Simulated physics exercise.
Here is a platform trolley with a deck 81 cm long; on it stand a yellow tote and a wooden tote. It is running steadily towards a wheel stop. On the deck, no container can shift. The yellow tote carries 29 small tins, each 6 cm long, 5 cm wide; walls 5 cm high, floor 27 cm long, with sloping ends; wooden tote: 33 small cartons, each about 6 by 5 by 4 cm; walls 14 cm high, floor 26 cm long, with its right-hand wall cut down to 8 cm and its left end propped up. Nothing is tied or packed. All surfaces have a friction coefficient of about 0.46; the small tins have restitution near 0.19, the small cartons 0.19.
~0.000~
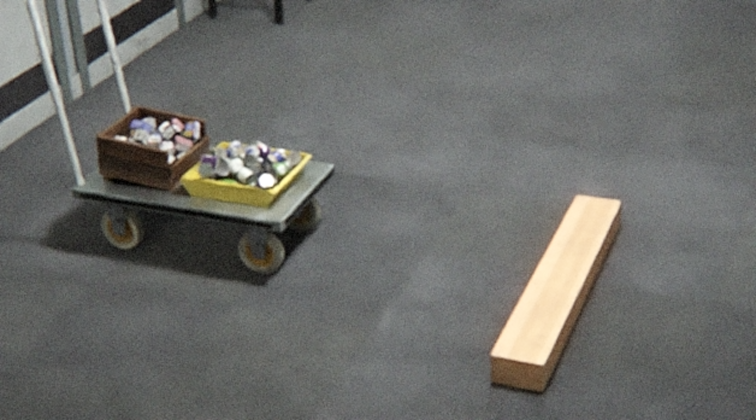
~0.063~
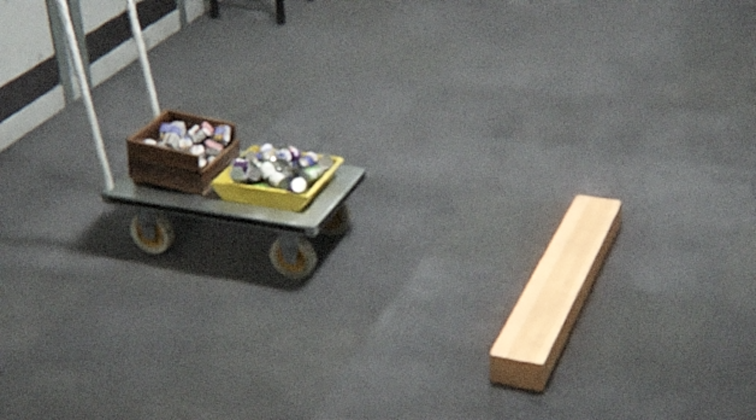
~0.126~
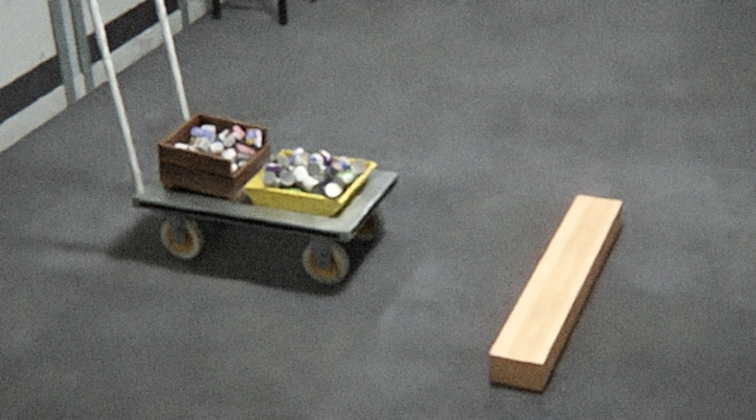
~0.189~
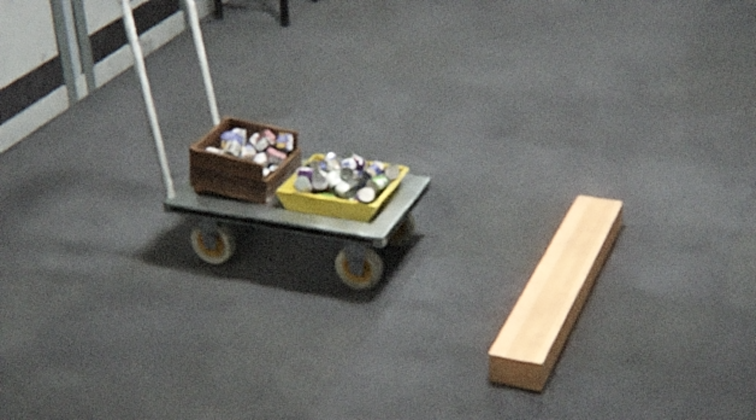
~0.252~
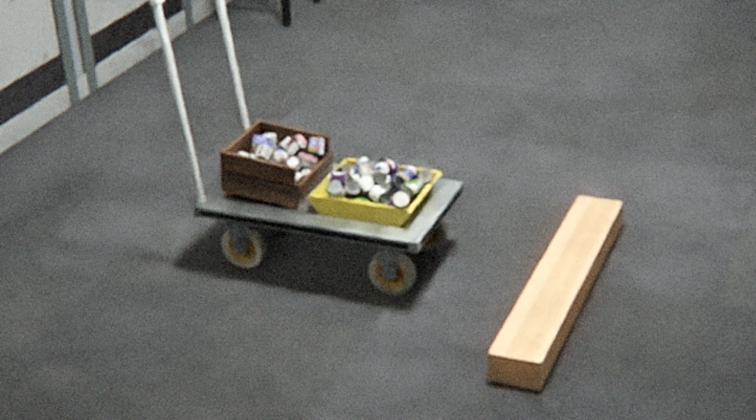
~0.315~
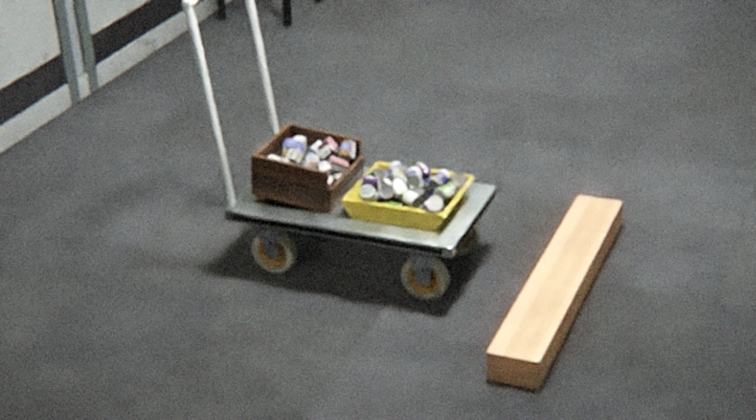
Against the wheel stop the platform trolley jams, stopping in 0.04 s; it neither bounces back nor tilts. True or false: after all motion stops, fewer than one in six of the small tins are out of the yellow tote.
False.
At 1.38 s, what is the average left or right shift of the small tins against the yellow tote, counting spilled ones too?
I'd put it at close to 20 cm toward the right.
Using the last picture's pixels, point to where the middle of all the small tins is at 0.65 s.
Near (504, 204).
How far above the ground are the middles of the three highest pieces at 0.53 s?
42 cm.
After 0.43 s, contact.
After 0.53 s, yellow tote 27 in, 2 out and wooden tote 31 in, 2 out.
After 0.65 s, yellow tote 22 in, 7 out and wooden tote 29 in, 4 out.
After 0.88 s, yellow tote 21 in, 8 out and wooden tote 28 in, 5 out.
Final count (at 1.38 s), yellow tote 21 in, 8 out and wooden tote 28 in, 5 out. Asked share, 8 of 29, 28 per cent.
